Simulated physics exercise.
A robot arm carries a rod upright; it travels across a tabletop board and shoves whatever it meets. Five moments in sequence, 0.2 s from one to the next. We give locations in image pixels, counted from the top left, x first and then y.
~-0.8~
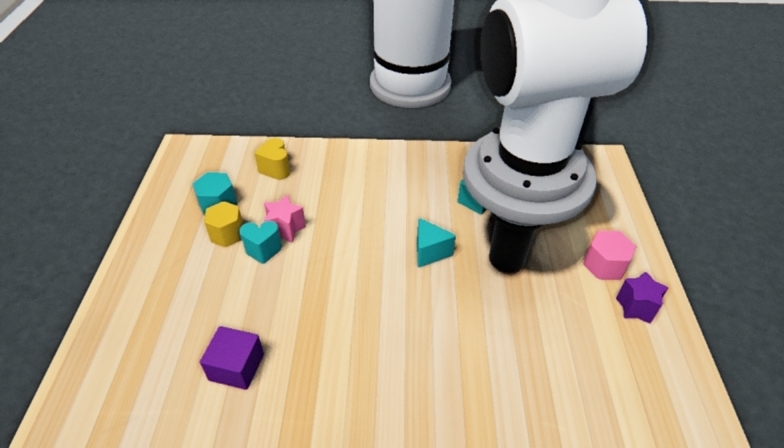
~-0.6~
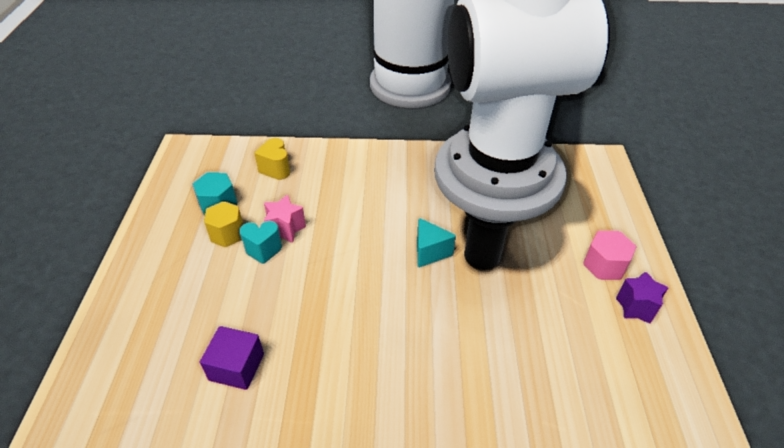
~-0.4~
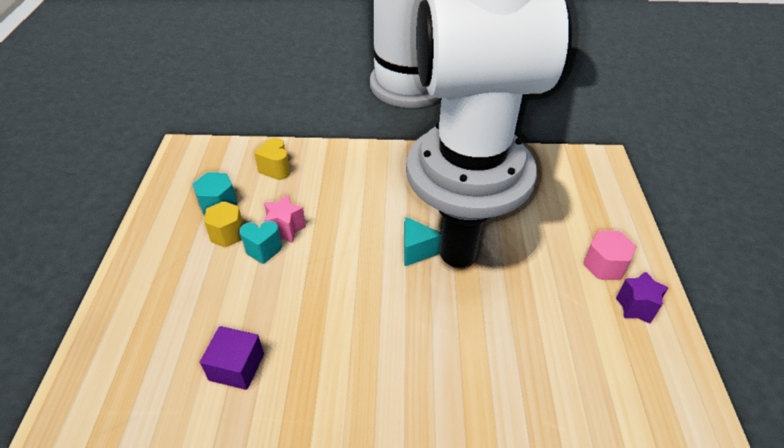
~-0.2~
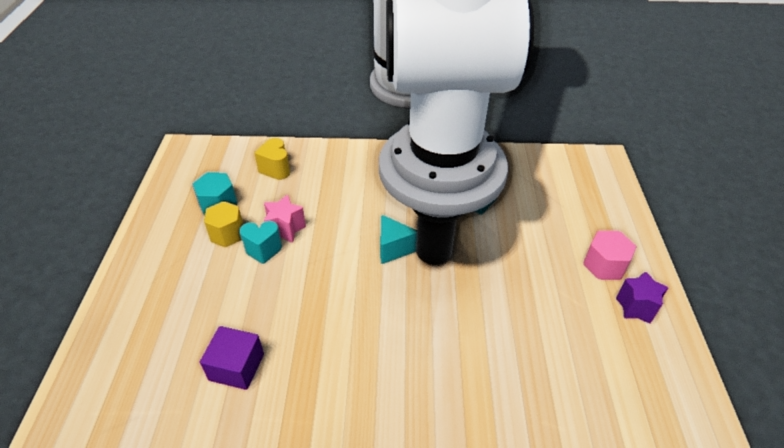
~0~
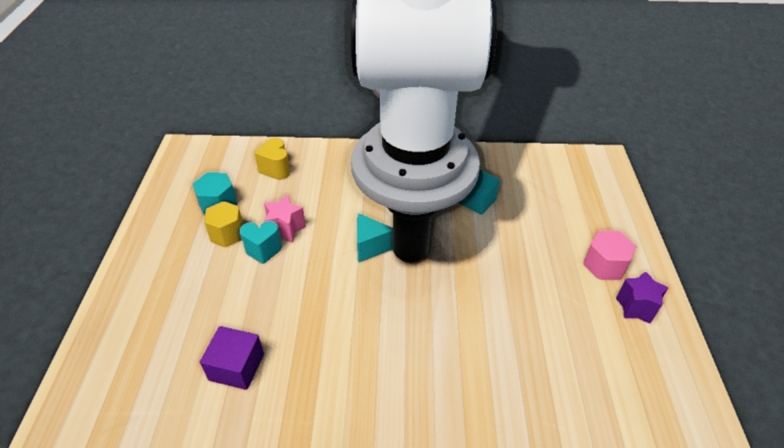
A robot arm with a black rod moved left across a wooden board until it met a turquoise triangle, then pushed it a short way left, while the other colorful blocks stayed put.
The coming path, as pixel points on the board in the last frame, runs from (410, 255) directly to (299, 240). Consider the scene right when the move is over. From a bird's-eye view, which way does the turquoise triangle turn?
Viewed from above, counterclockwise.
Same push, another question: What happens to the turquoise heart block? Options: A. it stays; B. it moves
My answer is option B.
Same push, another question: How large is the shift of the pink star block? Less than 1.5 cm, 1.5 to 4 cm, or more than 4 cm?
From 1.5 to 4 cm.
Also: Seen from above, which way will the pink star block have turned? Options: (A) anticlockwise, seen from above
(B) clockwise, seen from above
That would be B.
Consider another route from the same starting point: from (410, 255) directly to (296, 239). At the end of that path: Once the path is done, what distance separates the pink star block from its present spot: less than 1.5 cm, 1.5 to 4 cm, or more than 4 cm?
It will move between 1.5 and 4 cm.
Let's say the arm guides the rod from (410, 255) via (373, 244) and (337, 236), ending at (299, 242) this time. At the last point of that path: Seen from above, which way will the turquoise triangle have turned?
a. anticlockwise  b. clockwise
I'll go with a - anticlockwise.
What follows on the original path. One third of the way, rod (371, 243); turquoise triangle (330, 226), turned 15° anticlockwise.
Two thirds of the way, rod (335, 238); turquoise heart block (256, 231); pink star block (277, 209), turned 25° clockwise; turquoise triangle (301, 226), turned 55° anticlockwise.
At the end, rod (298, 234); yellow hexagon unmoved; turquoise heart block (222, 238), turned 30° anticlockwise; pink star block (265, 202), turned 35° clockwise; turquoise triangle (264, 225), turned 75° anticlockwise.
